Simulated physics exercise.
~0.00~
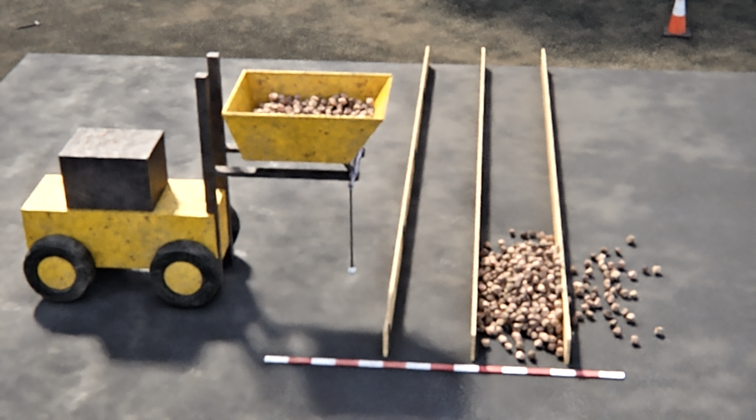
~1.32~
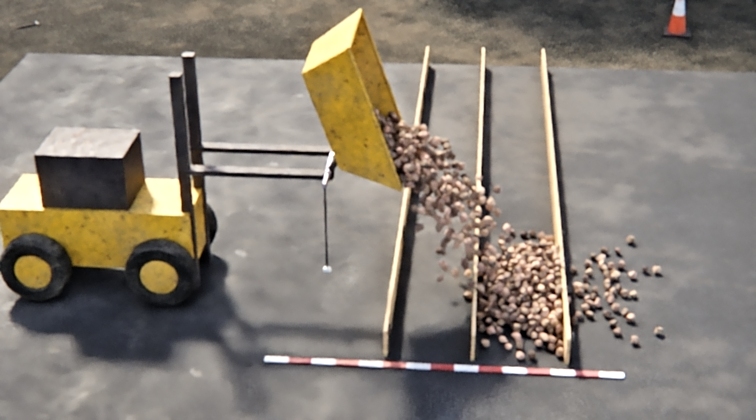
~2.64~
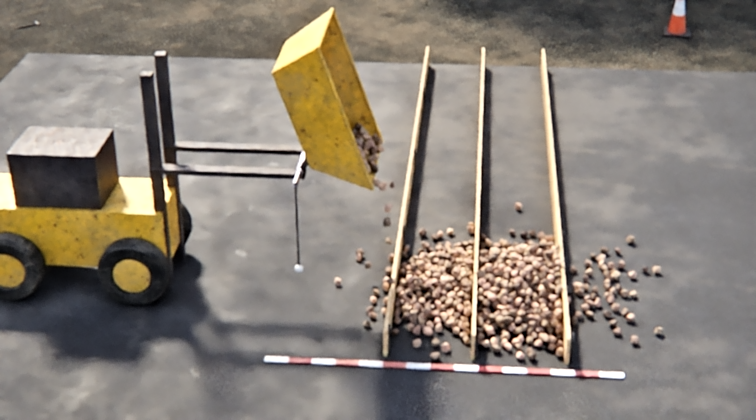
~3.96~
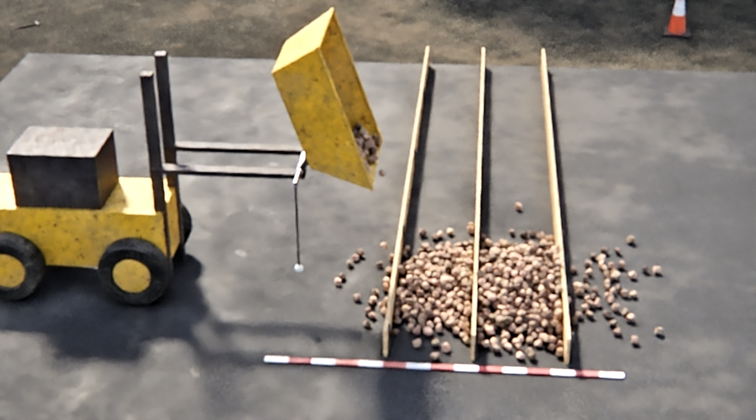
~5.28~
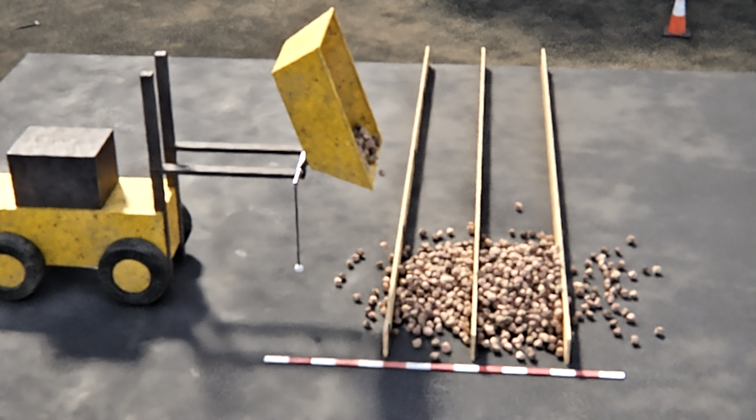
A yellow fork truck with a dark block on its body stands at the left of a grey paved yard, seen from its side and slightly above, holding up a yellow skip of brownish stones. To the right, three pale boards lie in a row, with loose stones already heaped in the far bay and scattered beyond it, a red and white staff in front and an orange cone behind. The skip tips steeply to the right and pours stones across the bays as the truck draws back left. The stream thins, leaving both bays strewn, a few stones short of them, and some still in the motionless skip.
